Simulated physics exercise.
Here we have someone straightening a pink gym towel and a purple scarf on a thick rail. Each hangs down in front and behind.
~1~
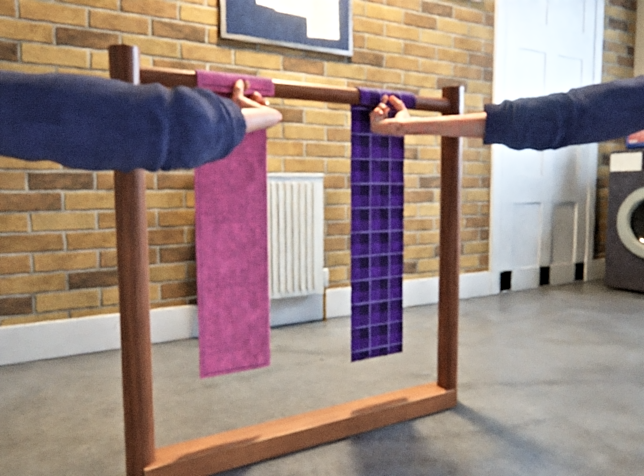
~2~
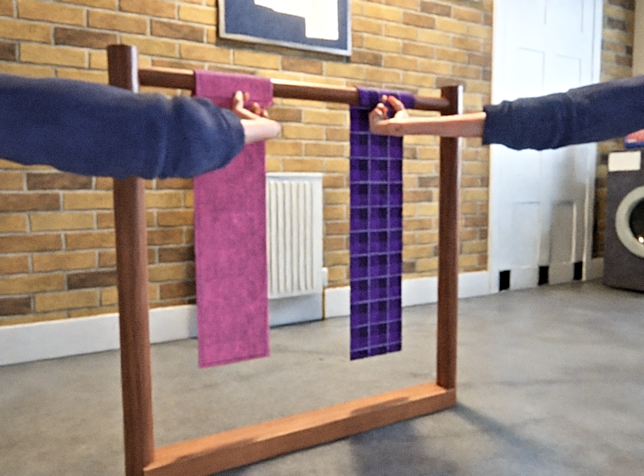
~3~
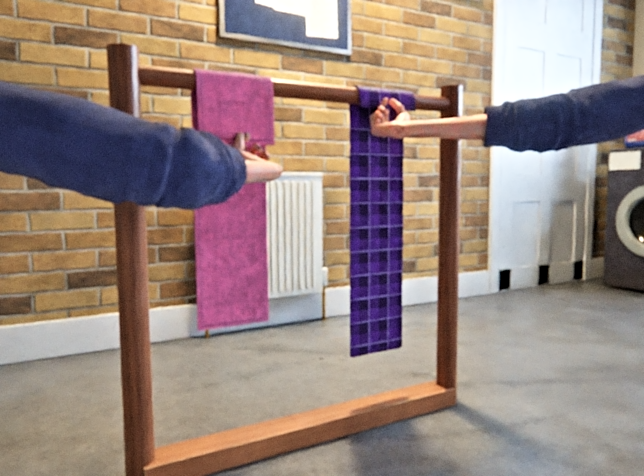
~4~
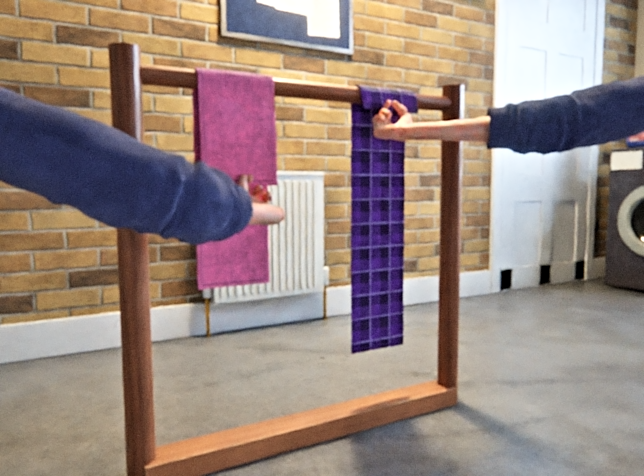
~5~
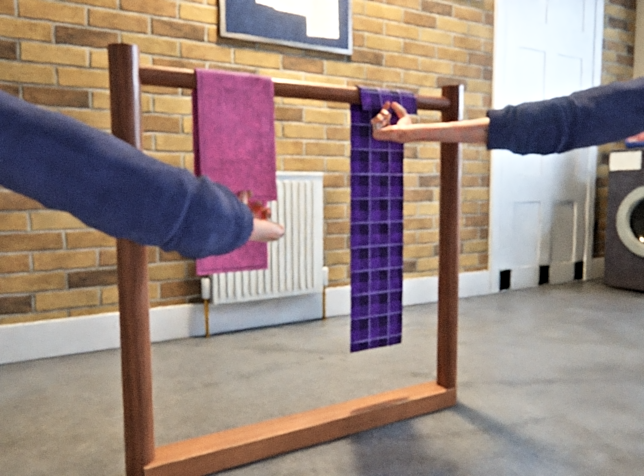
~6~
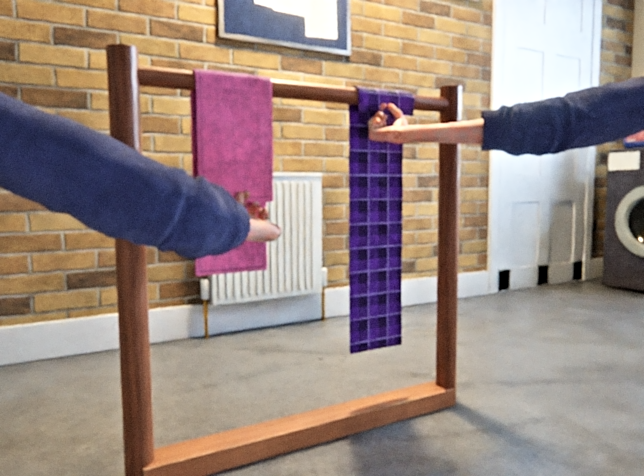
Two hands held the strips of cloth draped over a wooden rail, and the left one drew the pink cloth's short front end well down while its back rose; the purple one barely shifted.
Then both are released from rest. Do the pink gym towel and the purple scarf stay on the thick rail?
The pink gym towel hangs there, the purple scarf is pulled off by its long side.
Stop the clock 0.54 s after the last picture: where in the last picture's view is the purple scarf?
By then it is at (373, 409).
Then, 0.28 s after the last picture, gym towel still hanging; scarf clear of the rail and dropping near (376, 270).
Then, 0.54 s after the last picture, gym towel still hanging; scarf in a heap on the floor near (373, 409).
At rest, gym towel still hanging; scarf in a heap on the floor near (373, 411). The pink gym towel keeps its place and the purple scarf slides off.
